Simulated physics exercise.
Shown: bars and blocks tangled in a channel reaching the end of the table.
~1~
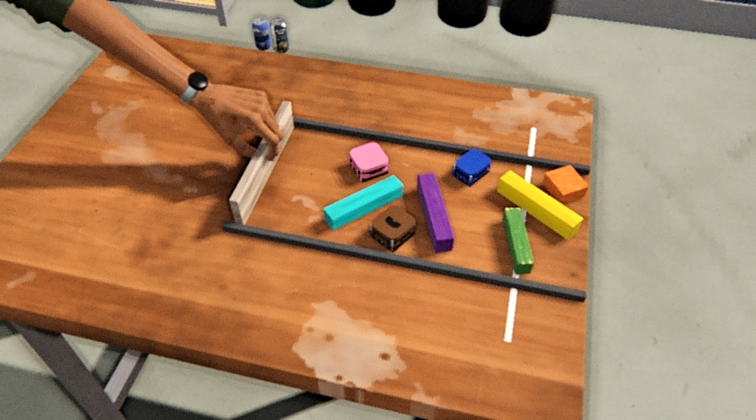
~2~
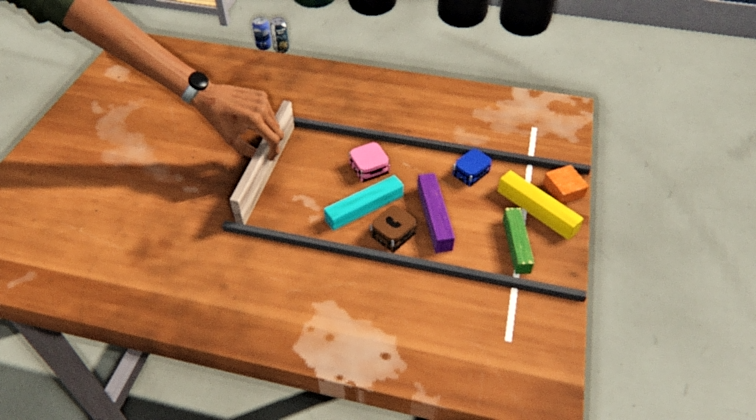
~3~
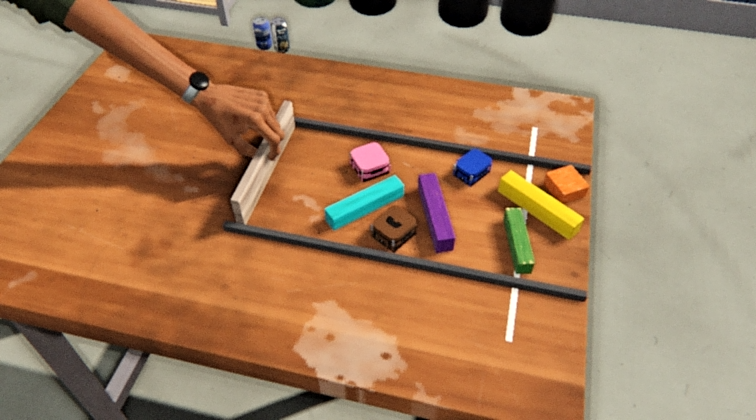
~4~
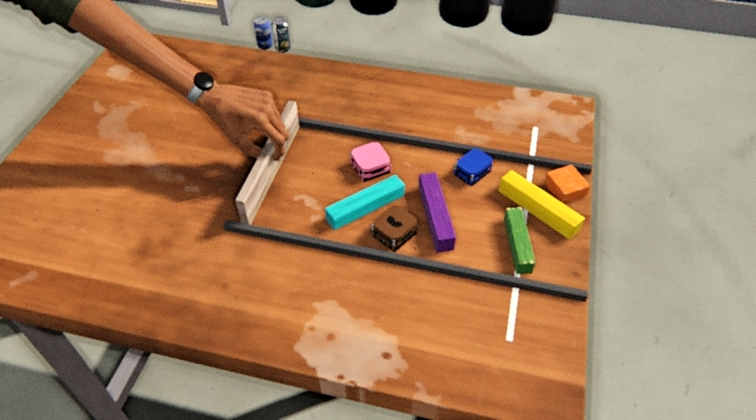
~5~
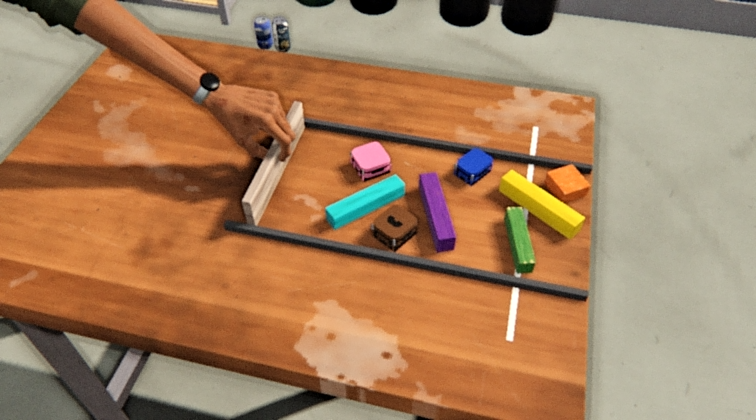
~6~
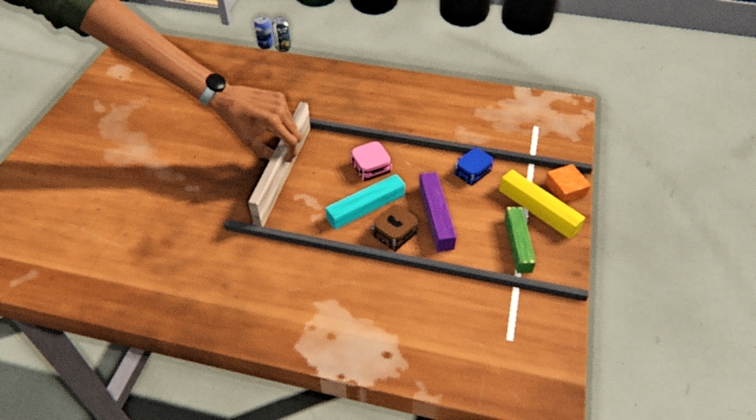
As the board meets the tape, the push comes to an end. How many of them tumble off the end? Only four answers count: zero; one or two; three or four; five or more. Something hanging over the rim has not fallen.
My answer: Three or four.
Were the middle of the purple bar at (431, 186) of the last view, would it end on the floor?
If so, it stays where it is.
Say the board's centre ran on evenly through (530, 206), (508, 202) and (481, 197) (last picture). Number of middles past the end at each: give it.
In order, that gives 3, then 0, then 0.
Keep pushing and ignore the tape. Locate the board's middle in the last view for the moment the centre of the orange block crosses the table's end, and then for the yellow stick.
Middle: Roughly (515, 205); roughly (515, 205).
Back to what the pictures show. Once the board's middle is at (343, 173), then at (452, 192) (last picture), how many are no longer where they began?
Tally: First 2; then 7.
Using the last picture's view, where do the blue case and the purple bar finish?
Near (573, 179) and (573, 236).
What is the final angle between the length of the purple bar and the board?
Angle: Close to 30 degrees.
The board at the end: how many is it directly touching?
The answer is 2.
Soon after, none off yet; orange block at rest near (567, 184); yellow stick at rest near (540, 203); green bar at rest near (520, 239).
Then, none off yet; orange block at rest near (567, 184); yellow stick moving near (546, 205); green bar moving near (528, 241).
At rest, the number that fall off is three or four; fallen, green bar, yellow stick and orange block.
